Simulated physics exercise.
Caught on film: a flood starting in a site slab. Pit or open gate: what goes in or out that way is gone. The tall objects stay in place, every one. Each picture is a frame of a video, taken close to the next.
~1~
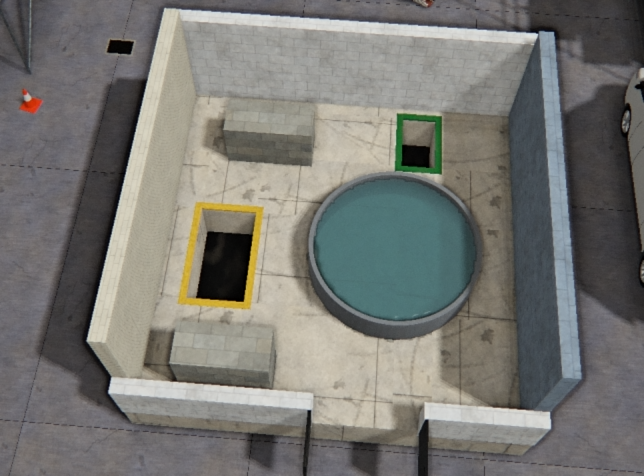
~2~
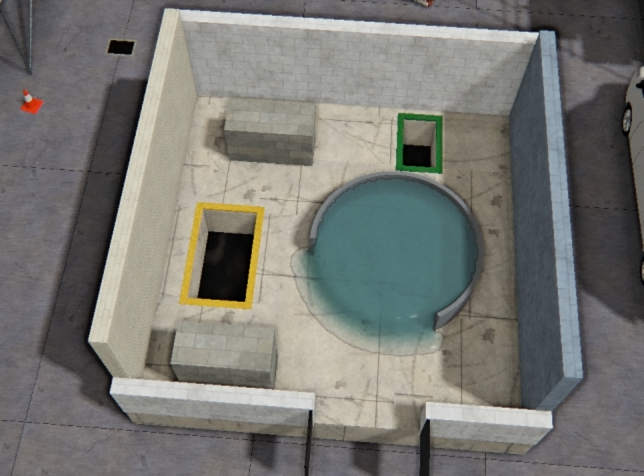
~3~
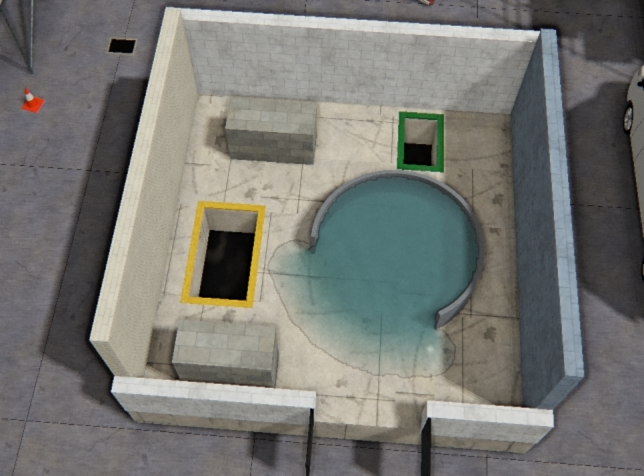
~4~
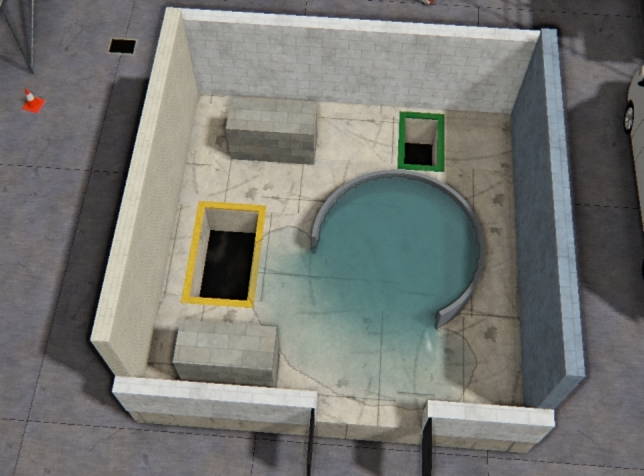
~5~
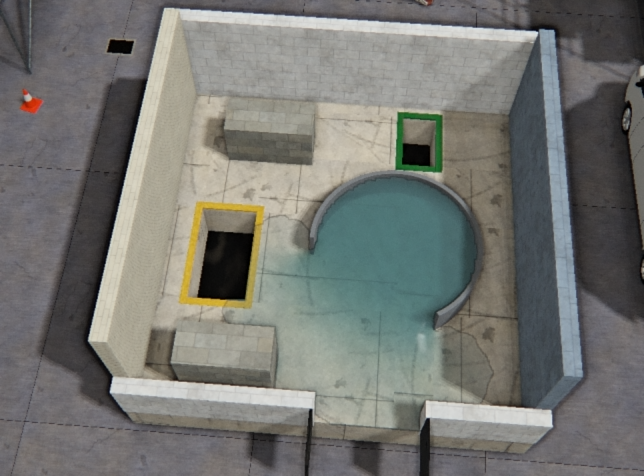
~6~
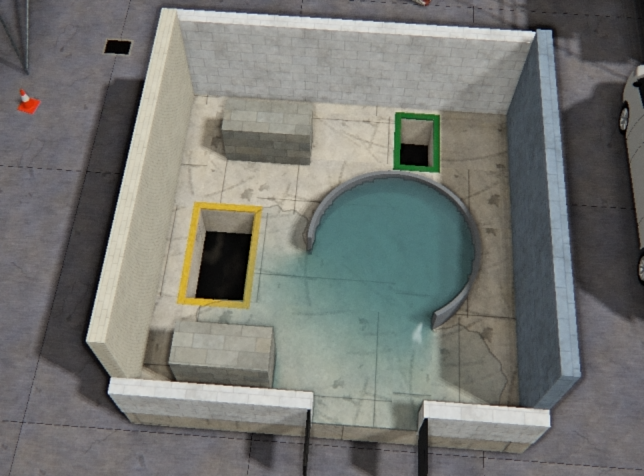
The round pool's wall opened at the lower left, and blue-green water poured out across the pale slab, spreading toward the yellow-edged pit, the lower block and the front opening, thinning as it went.
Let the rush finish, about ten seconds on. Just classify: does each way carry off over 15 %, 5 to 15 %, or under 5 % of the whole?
The gate carries off over 15 %; the green pit carries off under 5 %; the yellow pit carries off over 15 %.
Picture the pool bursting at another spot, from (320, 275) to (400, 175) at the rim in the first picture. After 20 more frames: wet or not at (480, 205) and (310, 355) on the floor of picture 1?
Respectively: Spared and spared.
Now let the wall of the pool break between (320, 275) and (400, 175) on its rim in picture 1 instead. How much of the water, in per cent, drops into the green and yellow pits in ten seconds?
In percent: Green 20, yellow 55.
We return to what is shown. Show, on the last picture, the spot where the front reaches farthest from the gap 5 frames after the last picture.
I'd point to (139, 393).
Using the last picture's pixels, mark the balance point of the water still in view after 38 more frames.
Somewhere near (333, 287).
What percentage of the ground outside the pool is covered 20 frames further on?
I'd guess some 55 per cent.
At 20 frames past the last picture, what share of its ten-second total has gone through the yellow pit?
I'd put it at about 35 per cent.
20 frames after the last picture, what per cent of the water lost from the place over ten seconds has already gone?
I'd estimate close to 50 per cent.
A moment on, water covers 35 % of the floor; the gate 6 %, the green pit 0 %, the yellow pit 4 %.
Next, water covers 40 % of the floor; the gate 15 %, the green pit 0 %, the yellow pit 6 %.
Then, water covers 55 % of the floor; the gate 26 %, the green pit 0 %, the yellow pit 11 %.
Later, water covers 70 % of the floor; the gate 36 %, the green pit 0 %, the yellow pit 24 %.
In the end, water covers 80 % of the floor; the gate 41 %, the green pit 2 %, the yellow pit 31 %.
